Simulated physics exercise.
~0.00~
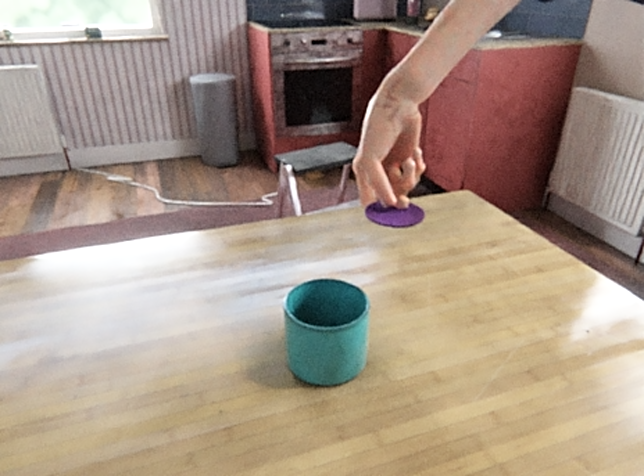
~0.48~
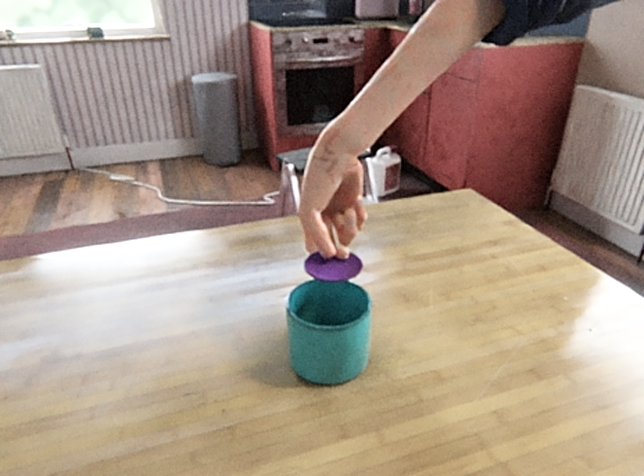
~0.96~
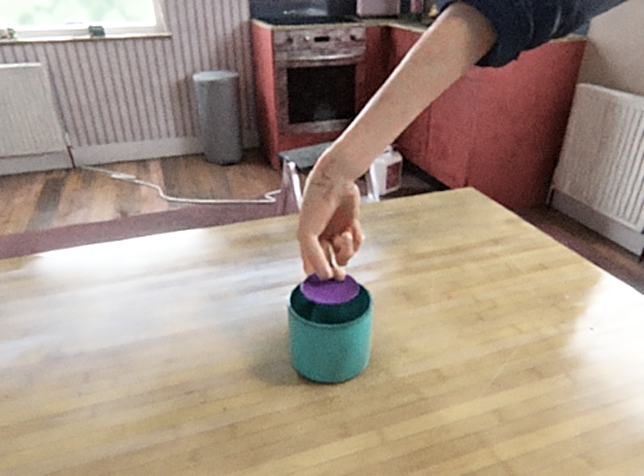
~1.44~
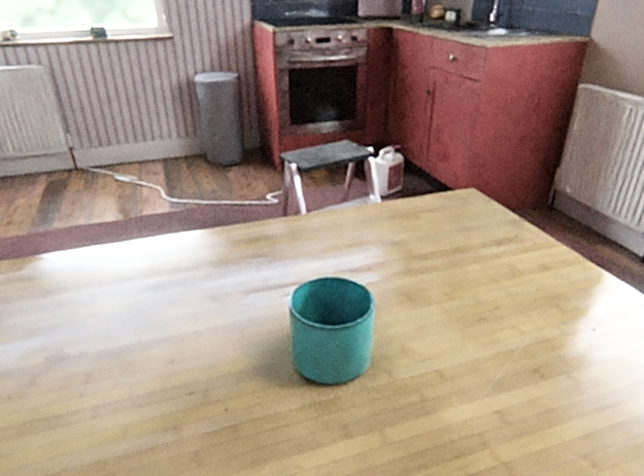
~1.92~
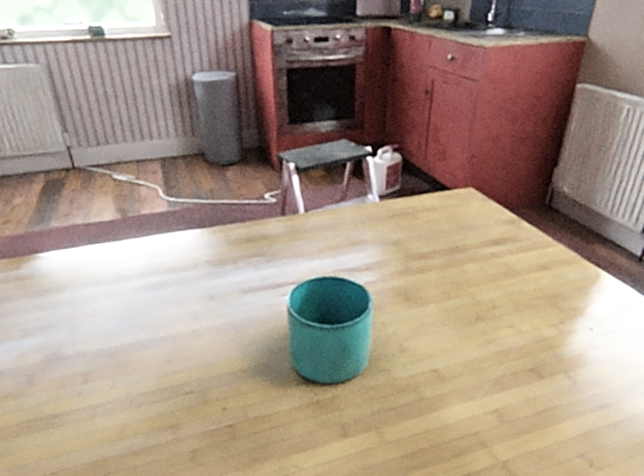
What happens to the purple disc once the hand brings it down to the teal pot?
The purple disc slips past the rim and drops inside the pot, leaving the opening uncovered.
